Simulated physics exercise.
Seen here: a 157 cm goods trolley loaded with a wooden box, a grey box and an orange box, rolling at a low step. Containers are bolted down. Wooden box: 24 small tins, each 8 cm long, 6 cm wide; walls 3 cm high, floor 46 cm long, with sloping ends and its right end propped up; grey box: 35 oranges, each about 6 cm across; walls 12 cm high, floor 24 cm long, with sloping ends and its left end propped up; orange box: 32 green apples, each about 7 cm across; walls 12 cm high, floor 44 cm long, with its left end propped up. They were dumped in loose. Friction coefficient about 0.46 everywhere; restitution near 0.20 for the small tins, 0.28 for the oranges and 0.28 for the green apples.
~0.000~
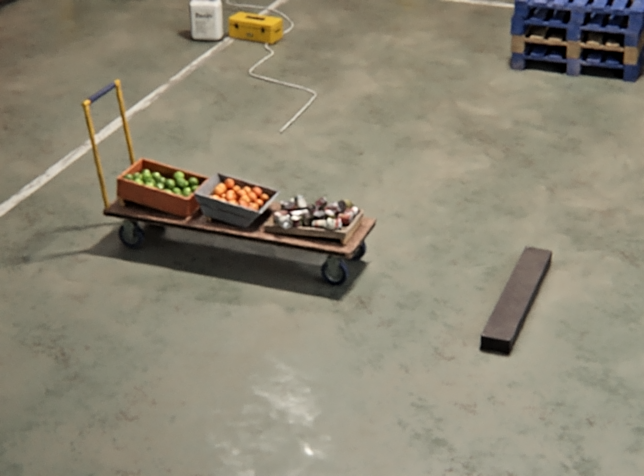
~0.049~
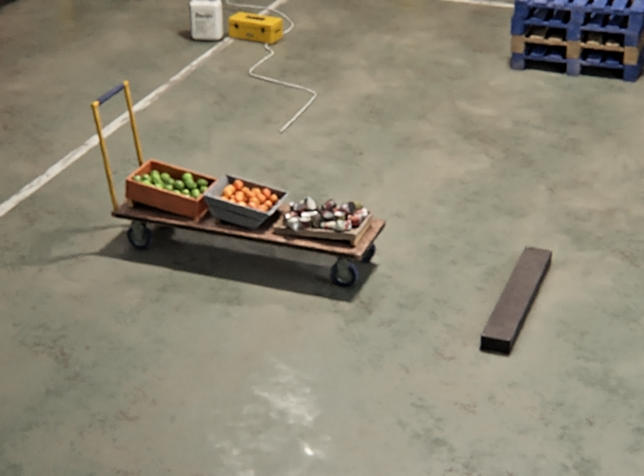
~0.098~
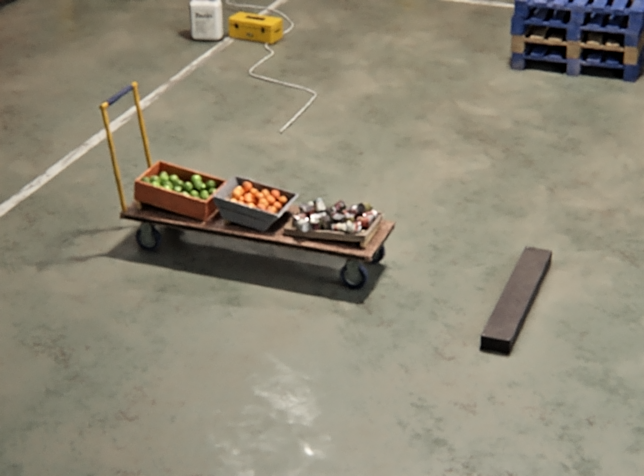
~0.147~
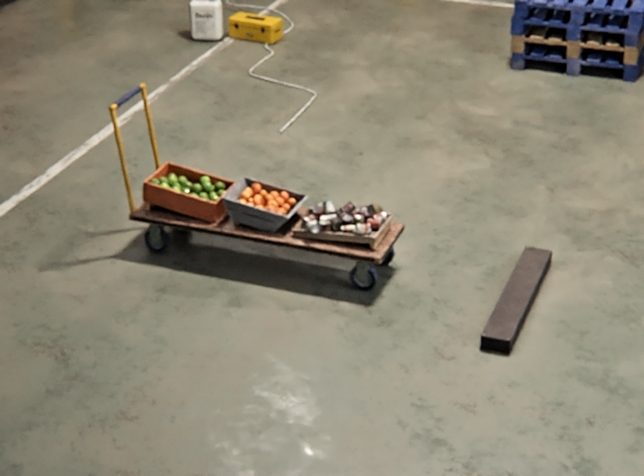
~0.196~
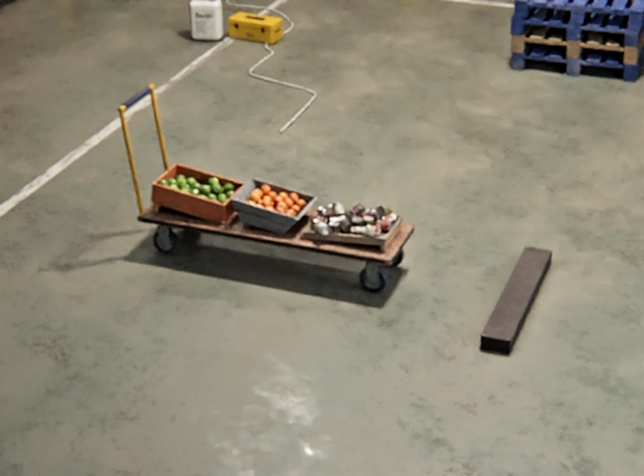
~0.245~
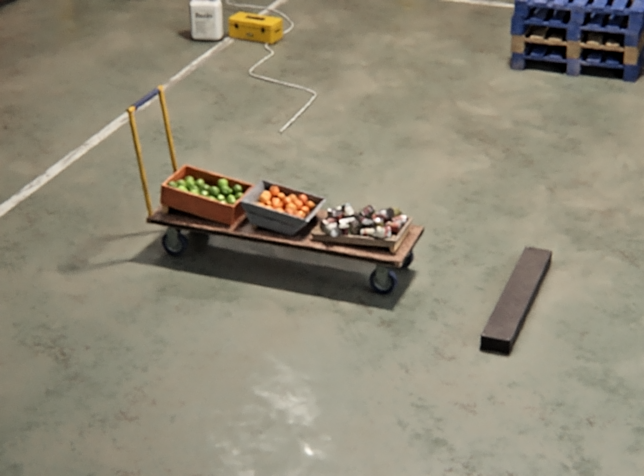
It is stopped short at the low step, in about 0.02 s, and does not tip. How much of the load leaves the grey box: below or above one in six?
Out of the grey box go less than a sixth of the oranges.
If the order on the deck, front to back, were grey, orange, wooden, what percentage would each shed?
Then wooden box 10, grey box 0, orange box 0 per cent.
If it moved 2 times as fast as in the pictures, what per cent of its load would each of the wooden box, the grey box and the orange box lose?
Then wooden box 40, grey box 20, orange box 0 per cent.
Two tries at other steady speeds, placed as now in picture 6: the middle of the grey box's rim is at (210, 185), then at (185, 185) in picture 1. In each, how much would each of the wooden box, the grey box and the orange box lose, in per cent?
Wooden box 20 then 40, grey box 20 then 30, orange box 0 then 0 per cent.
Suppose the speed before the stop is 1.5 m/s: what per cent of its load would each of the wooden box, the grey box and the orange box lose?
Then wooden box 10, grey box 0, orange box 0 per cent.
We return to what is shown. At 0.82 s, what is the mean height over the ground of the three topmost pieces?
Some 42 cm up.
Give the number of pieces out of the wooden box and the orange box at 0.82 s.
About: Wooden box 1, orange box 0.
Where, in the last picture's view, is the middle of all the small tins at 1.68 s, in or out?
Around (468, 241).
After 0.72 s, contact.
After 0.82 s, wooden box 23 in, 1 out, grey box 35 in, 0 out and orange box 32 in, 0 out.
After 0.94 s, wooden box 22 in, 2 out, grey box 35 in, 0 out and orange box 32 in, 0 out.
After 1.17 s, wooden box 22 in, 2 out, grey box 35 in, 0 out and orange box 32 in, 0 out.
Outcome (at 1.68 s), wooden box 22 in, 2 out, grey box 35 in, 0 out and orange box 32 in, 0 out. Asked share, 0 of 35, 0 per cent.
